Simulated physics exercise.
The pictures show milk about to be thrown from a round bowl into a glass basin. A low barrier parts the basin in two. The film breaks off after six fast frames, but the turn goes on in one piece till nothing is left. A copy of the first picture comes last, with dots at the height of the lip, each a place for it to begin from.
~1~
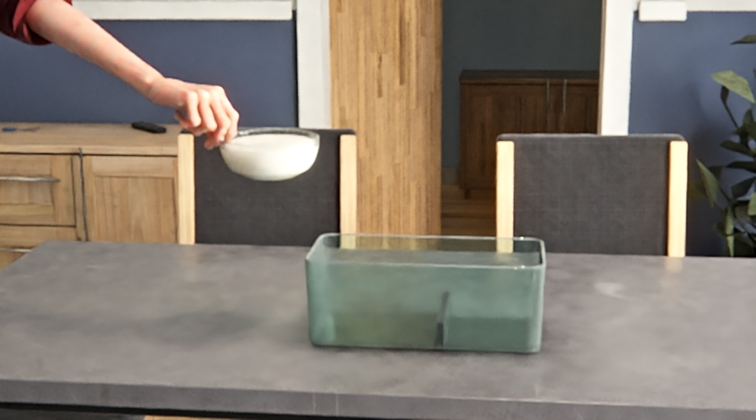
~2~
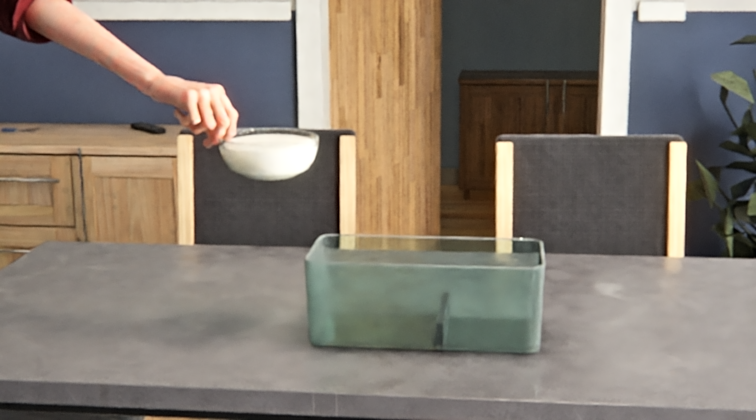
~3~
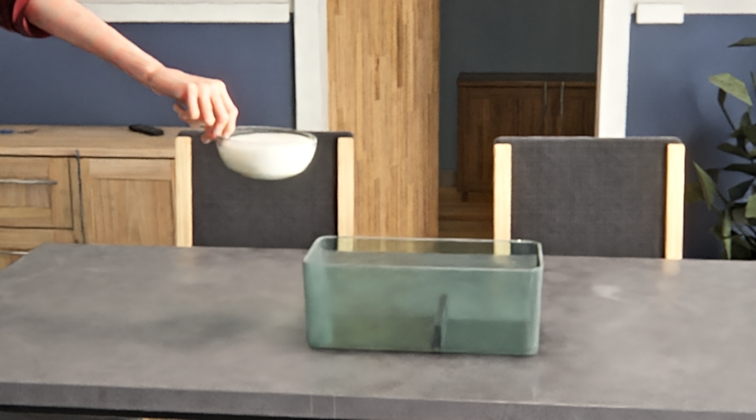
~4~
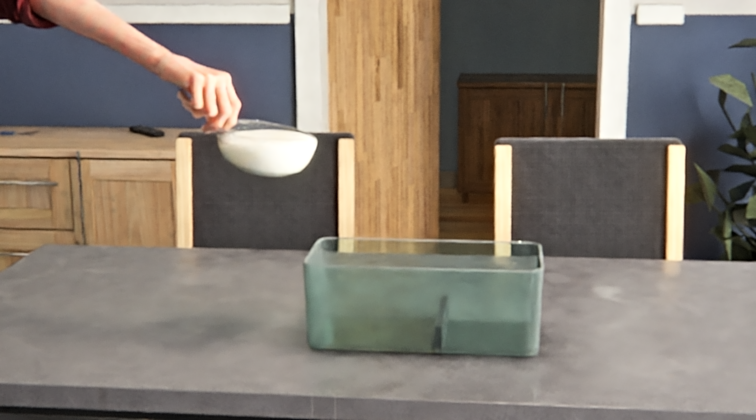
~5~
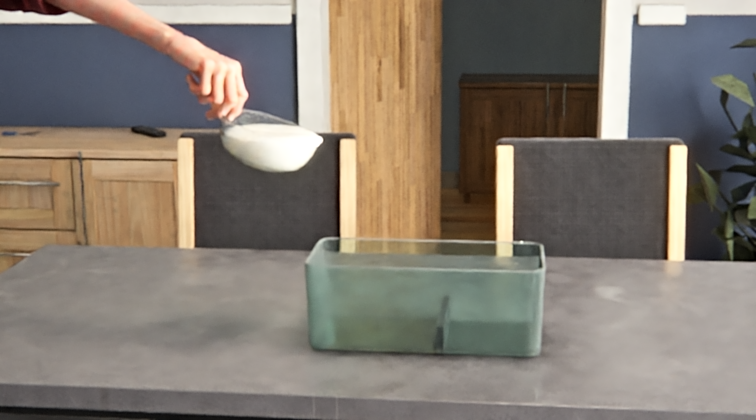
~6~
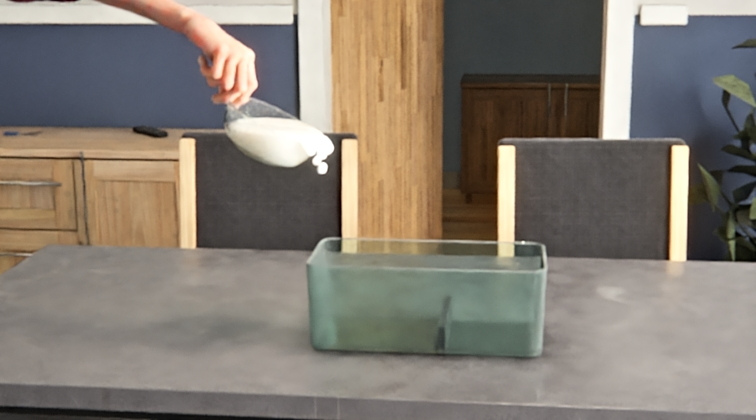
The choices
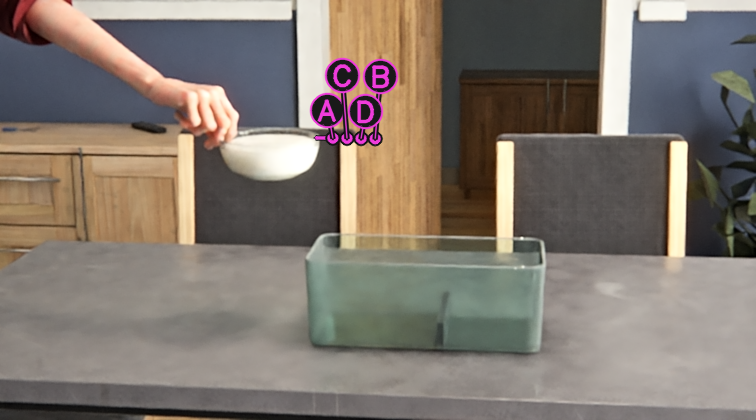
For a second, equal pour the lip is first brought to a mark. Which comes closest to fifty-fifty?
The best dot is D.
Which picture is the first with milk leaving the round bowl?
Picture 5.
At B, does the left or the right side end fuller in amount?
The right one.
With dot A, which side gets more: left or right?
More ends on the left.
In magenta, A at (332, 138); B at (375, 138); C at (346, 138); D at (361, 138).
For dot A, about 93 % ends left of the wall and 6 % right of it.
For dot B, about 26 % ends left of the wall and 73 % right of it.
For dot C, about 77 % ends left of the wall and 21 % right of it.
For dot D, about 49 % ends left of the wall and 49 % right of it.
